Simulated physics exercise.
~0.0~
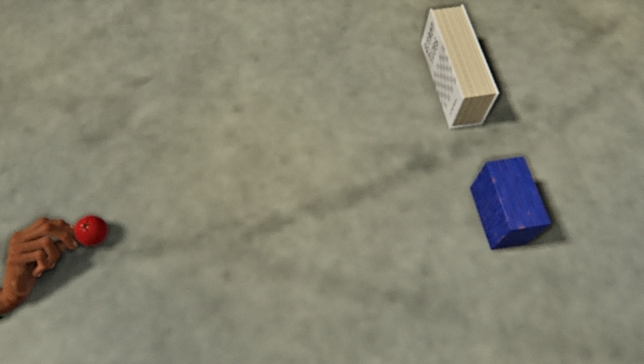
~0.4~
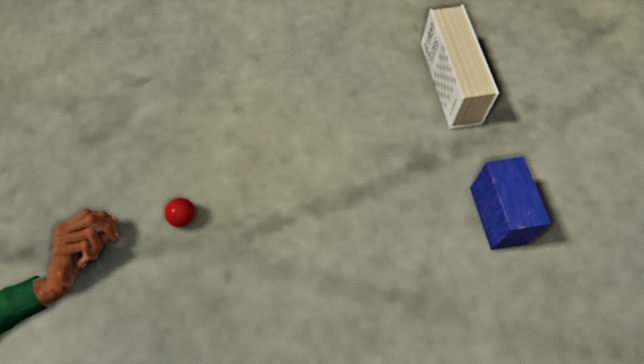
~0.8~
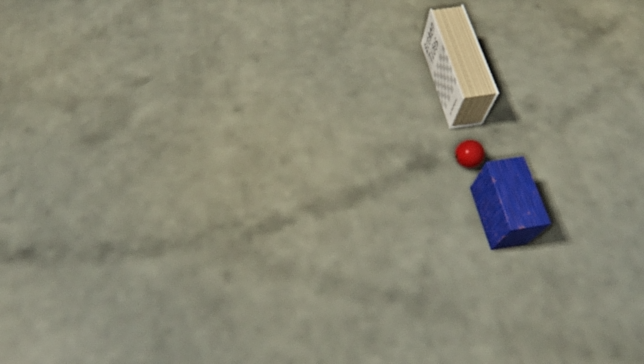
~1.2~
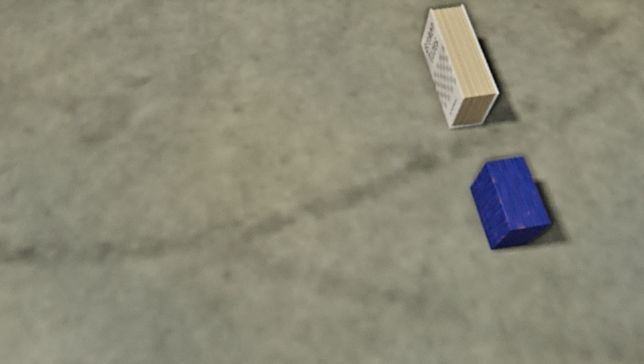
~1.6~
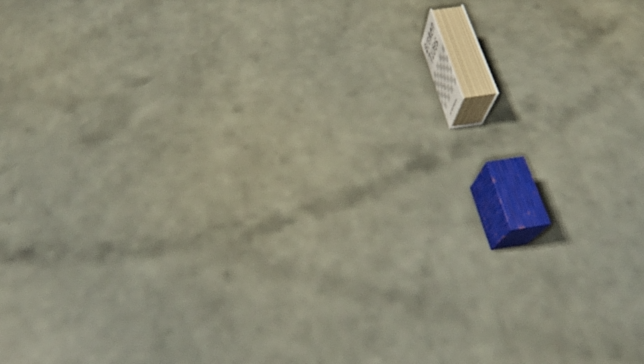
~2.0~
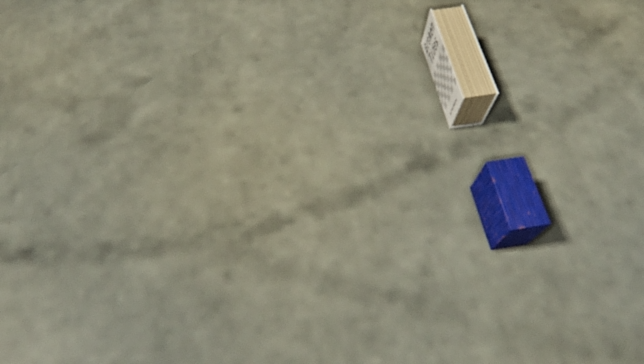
A red tomato released by a hand rolls right and passes between two still blocks.
